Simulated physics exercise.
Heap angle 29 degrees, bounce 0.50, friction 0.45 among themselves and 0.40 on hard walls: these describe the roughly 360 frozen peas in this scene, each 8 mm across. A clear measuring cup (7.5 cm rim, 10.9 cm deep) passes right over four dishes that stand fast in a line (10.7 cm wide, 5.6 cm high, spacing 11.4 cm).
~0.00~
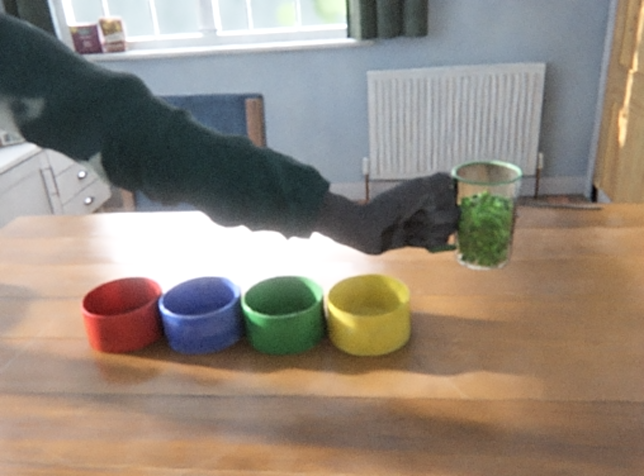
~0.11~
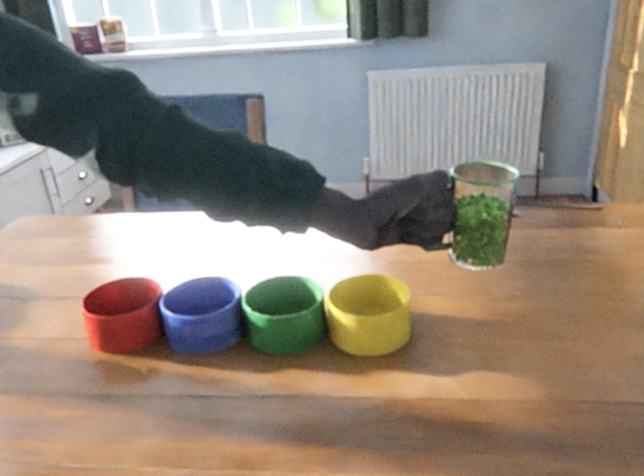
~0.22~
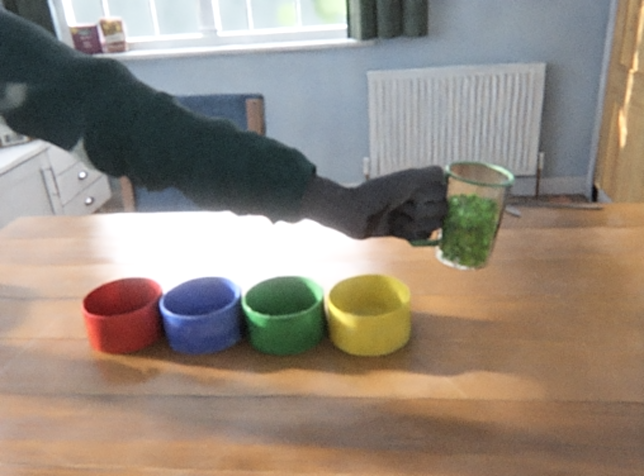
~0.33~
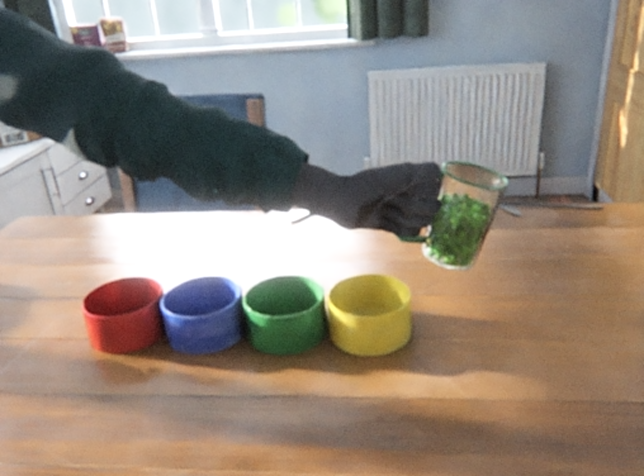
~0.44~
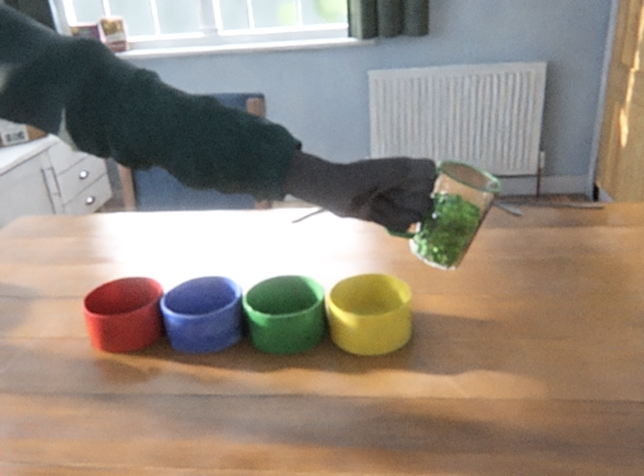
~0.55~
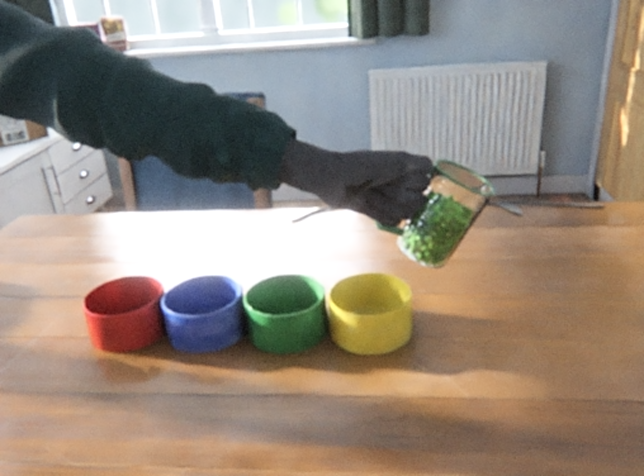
A dark-gloved hand at the end of a dark green sleeve reaches in from the left over a wooden table, seen from the front and slightly above in a room with a window and white radiator. It grips a clear cup of small green pieces, with red, blue, green and yellow dishes in a row below. The hand moves the cup slowly leftward, leaning it steadily rightward, while the dishes stay put.
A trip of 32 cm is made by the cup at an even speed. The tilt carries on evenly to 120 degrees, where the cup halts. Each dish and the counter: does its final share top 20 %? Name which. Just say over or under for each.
Going through them: Red comes out under, blue comes out under, green comes out under, yellow comes out over, counter comes out under.
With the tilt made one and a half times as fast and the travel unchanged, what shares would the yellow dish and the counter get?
Yellow 50; counter 50.
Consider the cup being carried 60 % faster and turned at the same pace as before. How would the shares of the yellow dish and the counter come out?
In that case: Yellow 0, and counter 0.
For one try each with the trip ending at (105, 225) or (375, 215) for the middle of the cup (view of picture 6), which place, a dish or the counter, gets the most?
First try: Yellow; second try: Counter.
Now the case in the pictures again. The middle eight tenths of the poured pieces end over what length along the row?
It covers some 6 centimetres of the row.
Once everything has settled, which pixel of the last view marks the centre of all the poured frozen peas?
(368, 316) or so.
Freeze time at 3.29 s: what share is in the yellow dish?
100 % so far.
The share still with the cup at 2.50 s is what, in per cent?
Load share: Near 0 percent.
After 1.72 s, tilt 91 degrees; cup holds 100 %.
Then, at 2.50 s, tilt 120 degrees; cup holds 0 %, yellow 95 %.
Then, at 3.29 s, tilt 120 degrees; cup holds 0 %, yellow 100 %.
At rest (3.6 s), red 0 %, blue 0 %, green 0 %, yellow 100 %, counter 0 %.
